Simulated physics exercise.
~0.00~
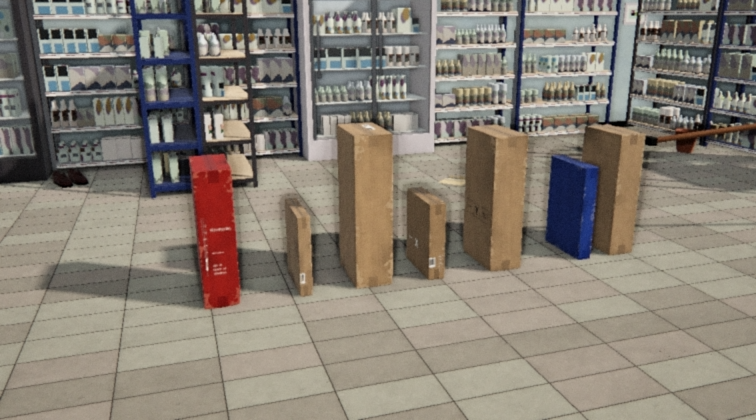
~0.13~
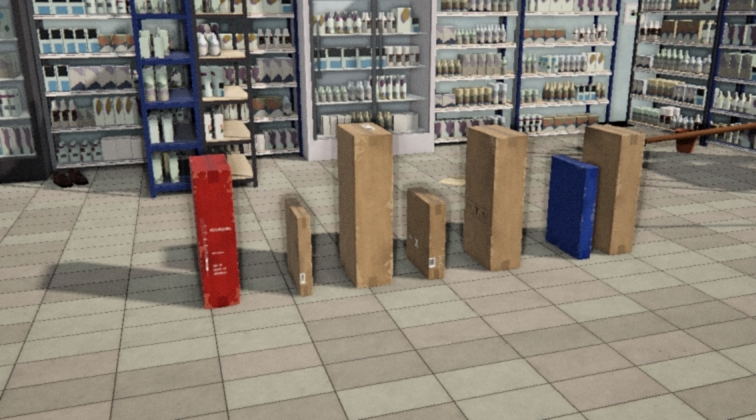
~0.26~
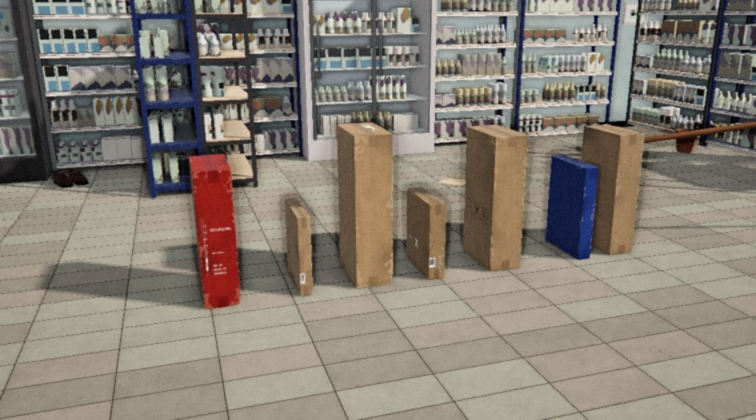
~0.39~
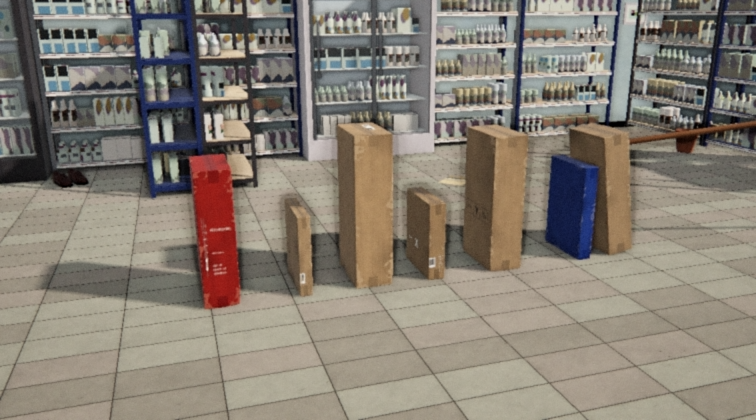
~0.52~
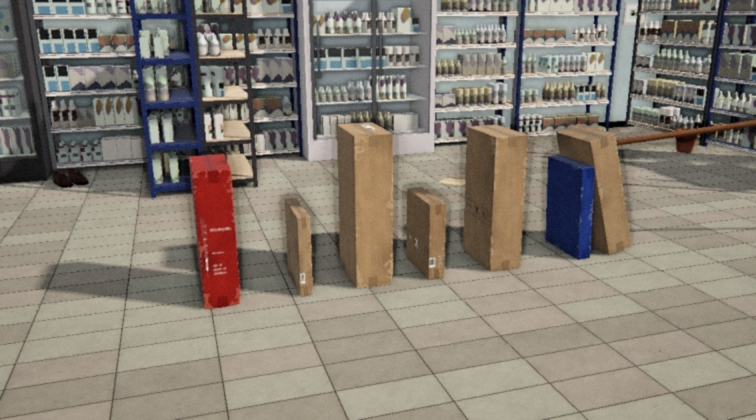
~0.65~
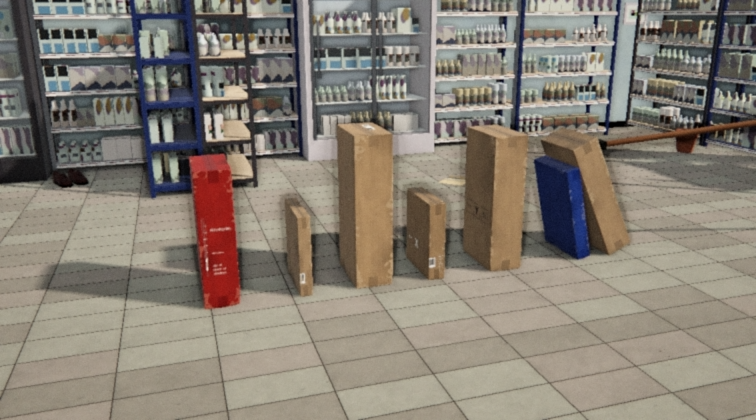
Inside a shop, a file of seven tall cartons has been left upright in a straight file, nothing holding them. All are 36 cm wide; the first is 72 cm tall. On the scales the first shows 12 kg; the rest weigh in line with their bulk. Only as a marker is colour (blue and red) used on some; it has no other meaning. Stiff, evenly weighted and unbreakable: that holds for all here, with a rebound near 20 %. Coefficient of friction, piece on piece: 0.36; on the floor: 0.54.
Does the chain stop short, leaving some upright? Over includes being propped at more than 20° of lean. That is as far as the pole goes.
No, it runs to the end.
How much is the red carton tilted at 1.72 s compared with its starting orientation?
Some 0°.
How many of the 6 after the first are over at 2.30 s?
Count by then: 6.
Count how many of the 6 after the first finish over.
6.
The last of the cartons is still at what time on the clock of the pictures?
Around 2.5 s.
By 1.02 s, 1 of the 6 other cartons over; blue carton tilted 56°.
By 1.72 s, 4 of the 6 other cartons over; blue carton lying flat.
By 2.30 s, 6 of the 6 other cartons over; blue carton lying flat; red carton lying flat.
When it is over (2.9 s), 6 of the 6 other cartons over; red carton lying flat; blue carton lying flat. Not one is left standing. In pixels of the last frame, middles, red carton near (117, 289), blue carton near (529, 248).
